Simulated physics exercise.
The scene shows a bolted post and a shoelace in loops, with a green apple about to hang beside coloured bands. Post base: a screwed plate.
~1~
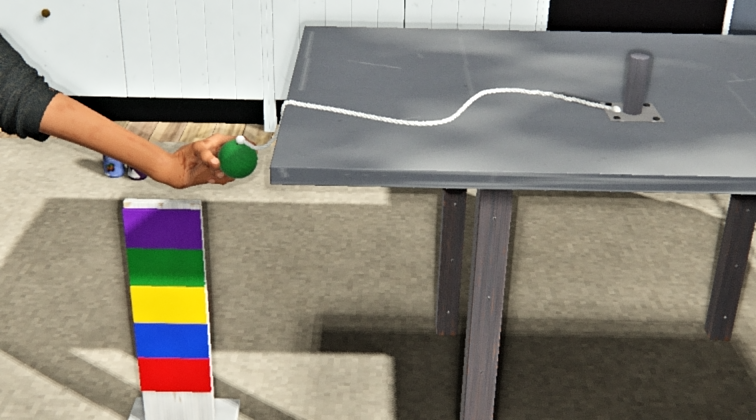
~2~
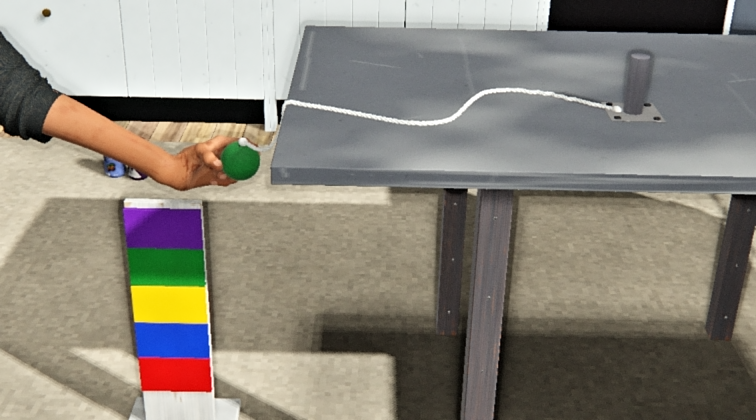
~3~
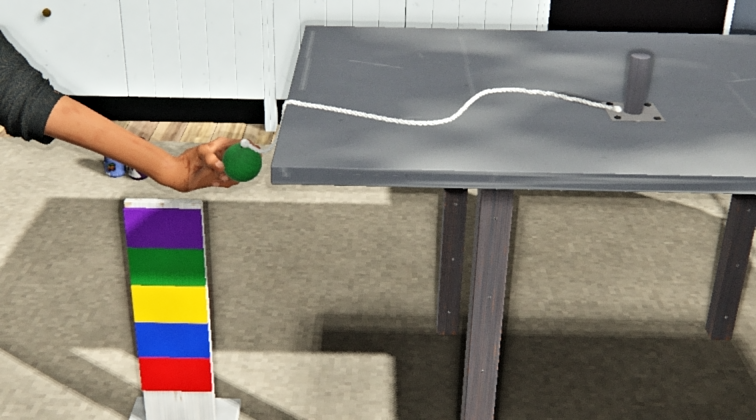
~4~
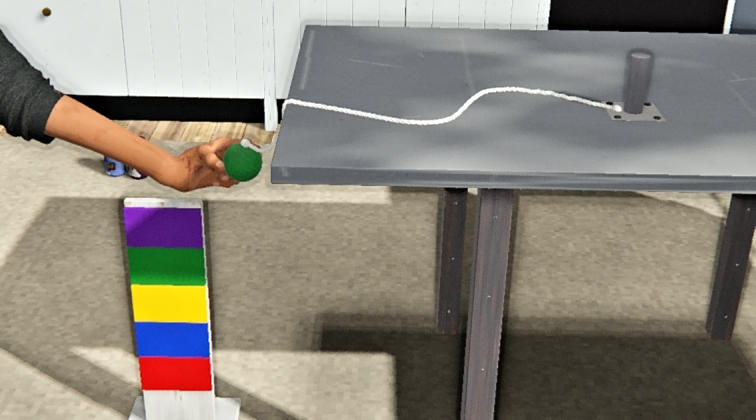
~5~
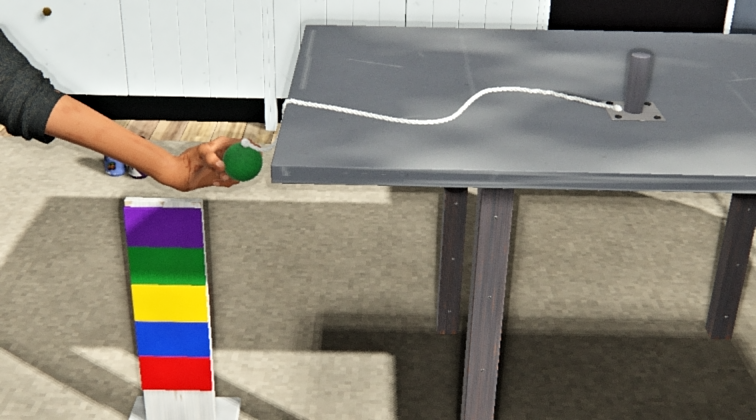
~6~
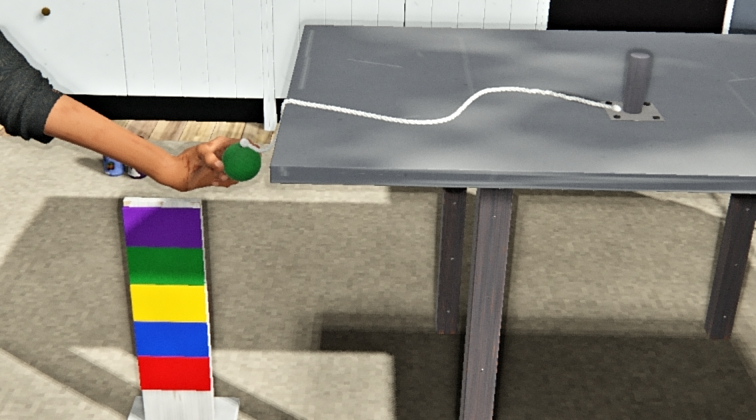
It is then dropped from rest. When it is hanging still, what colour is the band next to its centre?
Green.
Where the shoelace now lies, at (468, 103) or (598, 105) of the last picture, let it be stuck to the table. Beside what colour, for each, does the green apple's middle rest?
Results, in sequence: Purple / green.
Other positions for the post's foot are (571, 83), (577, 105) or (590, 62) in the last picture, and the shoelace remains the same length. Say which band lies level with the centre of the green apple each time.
In turn, yellow, then yellow, then green.
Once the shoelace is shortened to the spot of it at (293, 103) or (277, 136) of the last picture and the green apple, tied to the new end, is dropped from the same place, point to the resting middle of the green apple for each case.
You'd find it around (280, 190) the first time and around (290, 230) the second.
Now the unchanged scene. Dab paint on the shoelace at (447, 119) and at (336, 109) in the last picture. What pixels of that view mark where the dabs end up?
(371, 98) and (286, 127).
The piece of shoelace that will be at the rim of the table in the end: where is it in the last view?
Pixel (363, 114).
Early on, apple near (308, 272); level with green.
Midway, apple near (275, 258); level with green.
Finally, apple near (286, 264); level with green. Its middle rests at the green band.
